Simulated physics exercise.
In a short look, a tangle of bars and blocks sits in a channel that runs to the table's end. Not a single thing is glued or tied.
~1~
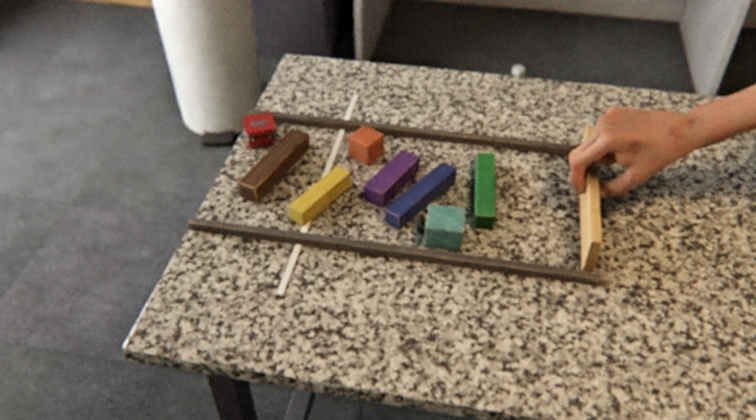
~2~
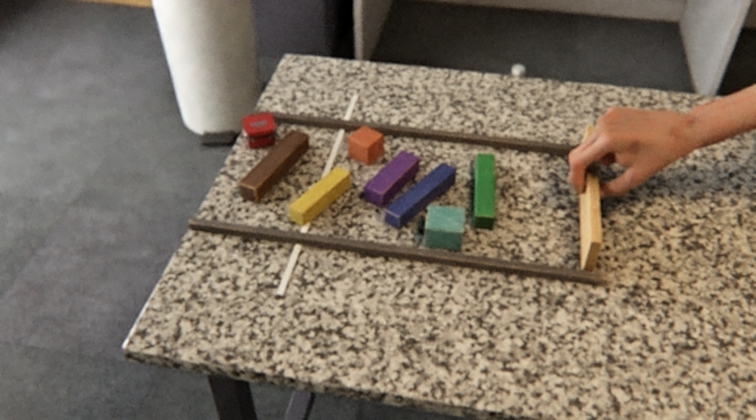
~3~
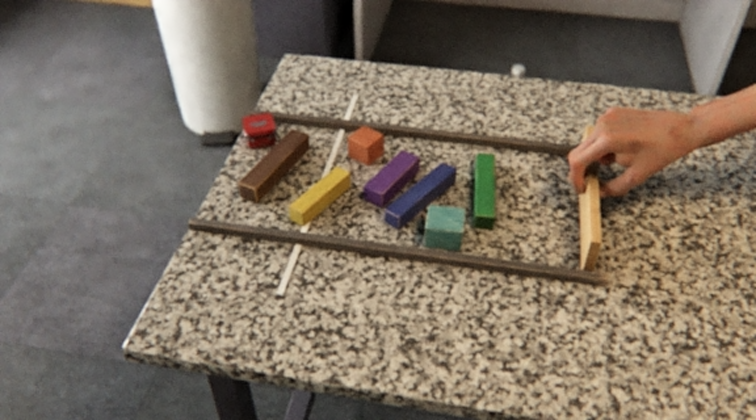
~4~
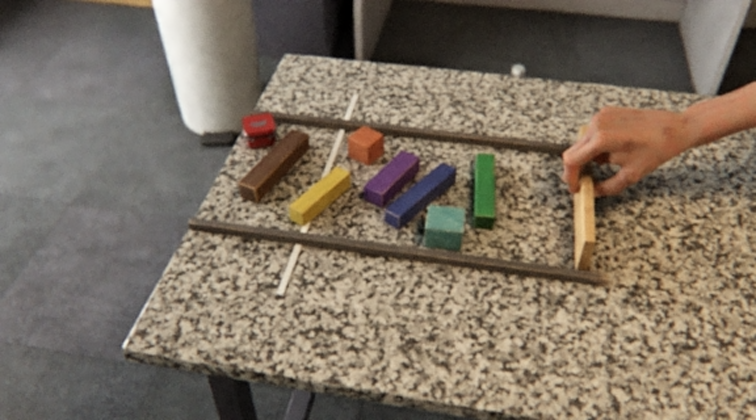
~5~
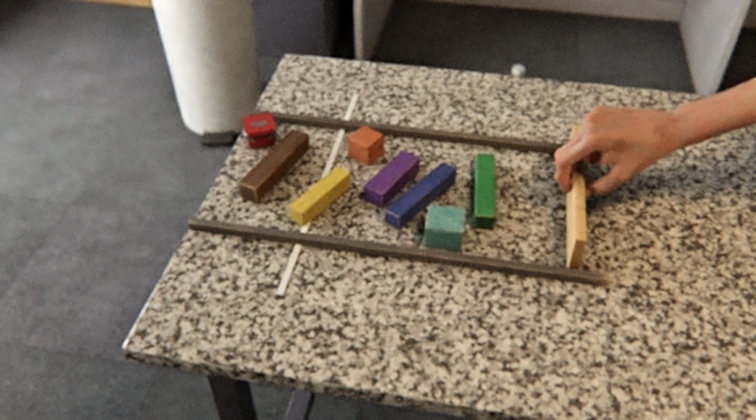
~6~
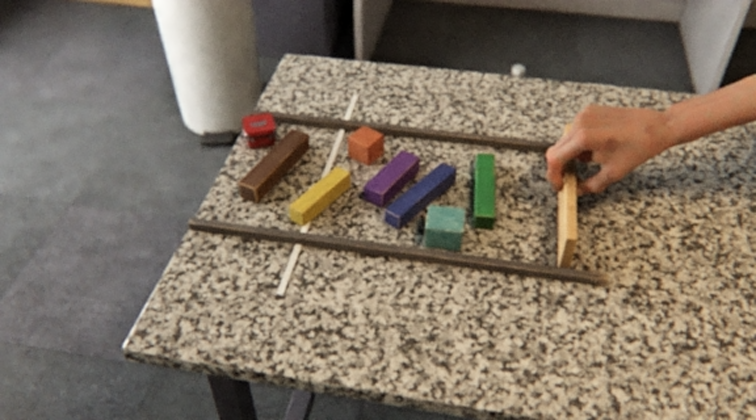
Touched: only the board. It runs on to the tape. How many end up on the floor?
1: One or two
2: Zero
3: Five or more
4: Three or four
Zero (2).
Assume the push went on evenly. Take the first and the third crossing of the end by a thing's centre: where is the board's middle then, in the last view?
For the first, roughly (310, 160); for the next, roughly (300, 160).
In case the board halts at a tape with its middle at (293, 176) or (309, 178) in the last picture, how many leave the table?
First try 3, second try 0.
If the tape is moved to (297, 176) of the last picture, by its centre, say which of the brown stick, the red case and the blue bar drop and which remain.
OK, so the brown stick comes off, the red case comes off, and the blue bar? It stays where it is.
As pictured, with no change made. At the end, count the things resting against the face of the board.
The count in contact is 2.
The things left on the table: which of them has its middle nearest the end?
That would be the red case.
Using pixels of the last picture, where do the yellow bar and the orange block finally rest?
About (233, 187), and the other about (315, 129).
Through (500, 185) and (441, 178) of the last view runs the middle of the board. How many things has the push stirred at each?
By then 0, and 4.
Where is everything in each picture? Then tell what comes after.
Red case (260, 131); brown stick (276, 164); yellow bar (321, 195); board (589, 195); tape (324, 180), in the first frame.
Brown stick (276, 165); board (589, 195), in the second frame.
Yellow bar (321, 196); purple bar (392, 178), in the third frame.
Red case (260, 132); green stick (485, 190), in the fourth frame.
Brown stick (276, 165); turquoise block (445, 228), in the fifth frame.
Red case (260, 132); brown stick (276, 165); yellow bar (321, 196); board (567, 193); tape (324, 180), in the sixth frame.
Soon after, none off yet; red case at rest near (260, 132); brown stick at rest near (276, 165); yellow bar at rest near (321, 196).
At rest, the number that fall off is zero.
